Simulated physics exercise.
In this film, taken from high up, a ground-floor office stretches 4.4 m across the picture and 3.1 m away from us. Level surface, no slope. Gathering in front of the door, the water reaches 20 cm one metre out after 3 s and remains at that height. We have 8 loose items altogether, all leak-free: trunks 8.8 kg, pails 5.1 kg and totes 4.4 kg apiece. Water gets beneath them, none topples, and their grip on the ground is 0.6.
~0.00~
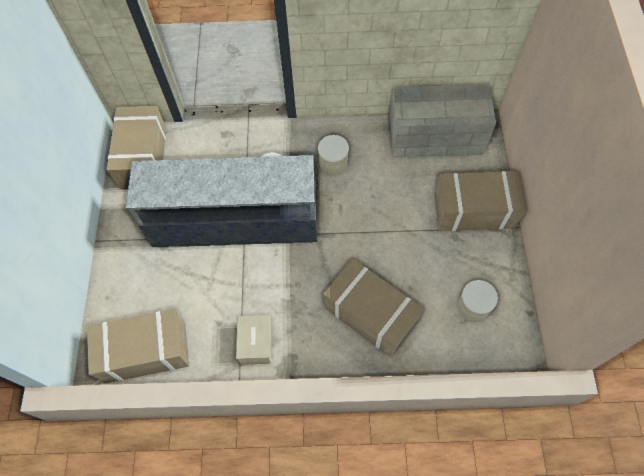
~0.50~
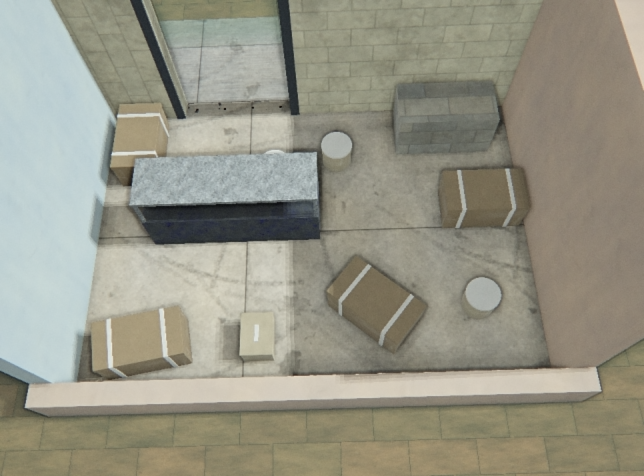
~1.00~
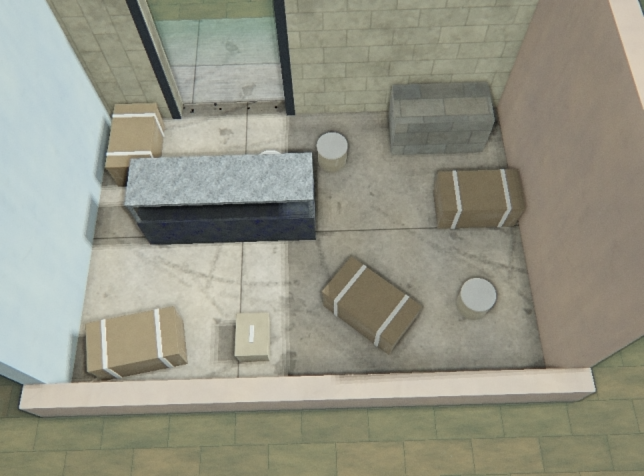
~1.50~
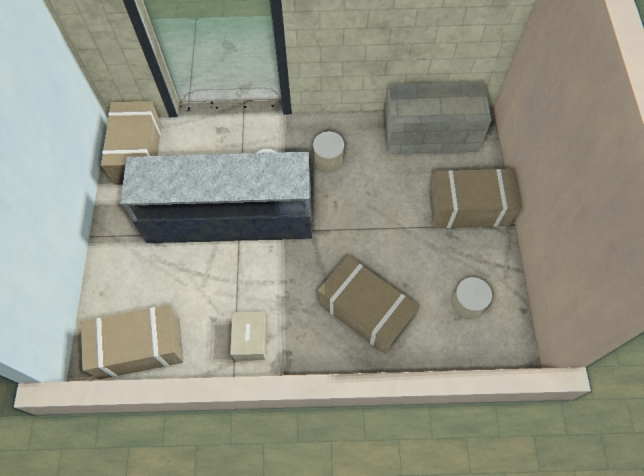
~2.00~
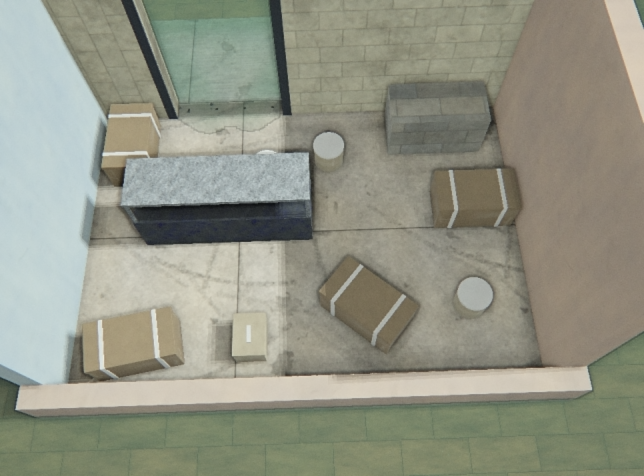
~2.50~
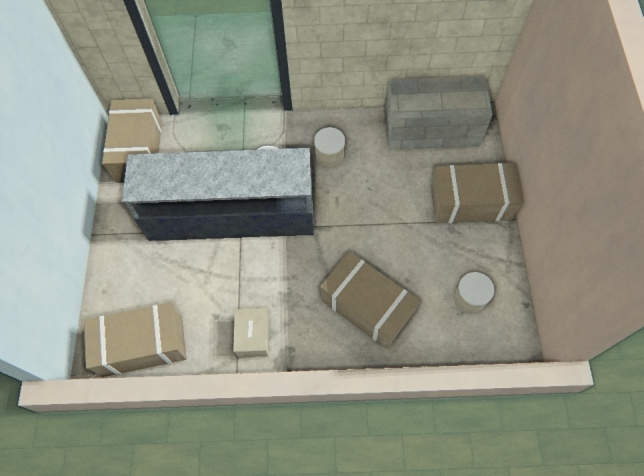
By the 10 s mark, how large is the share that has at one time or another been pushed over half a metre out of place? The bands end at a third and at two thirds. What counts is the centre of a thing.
It will be a large share, two thirds or greater.
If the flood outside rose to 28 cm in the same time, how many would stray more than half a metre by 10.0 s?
7.
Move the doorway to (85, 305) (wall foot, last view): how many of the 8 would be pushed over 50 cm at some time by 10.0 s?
The answer would then be 6.
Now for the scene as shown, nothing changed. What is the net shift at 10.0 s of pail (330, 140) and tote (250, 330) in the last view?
In that order: 40 cm, 100 cm.
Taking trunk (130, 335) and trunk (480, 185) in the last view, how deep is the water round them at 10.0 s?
Depths: Near 5 cm, then near 9 cm.
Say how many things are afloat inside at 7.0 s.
By my count, 5.
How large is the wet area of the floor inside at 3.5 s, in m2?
Around 2.0 m2 of it.
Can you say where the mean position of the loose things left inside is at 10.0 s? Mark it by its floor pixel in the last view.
I'd put it close to (341, 245) in the last view.
After 3.5 s 0 of 8 are over 50 cm from their spots; 0 afloat.
After 4.5 s 1 of 8 are over 50 cm from their spots; 0 afloat.
After 7.0 s 1 of 8 are over 50 cm from their spots; 5 afloat.
After 10.0 s 6 of 8 are over 50 cm from their spots, and 7 have been at some point; 8 afloat.
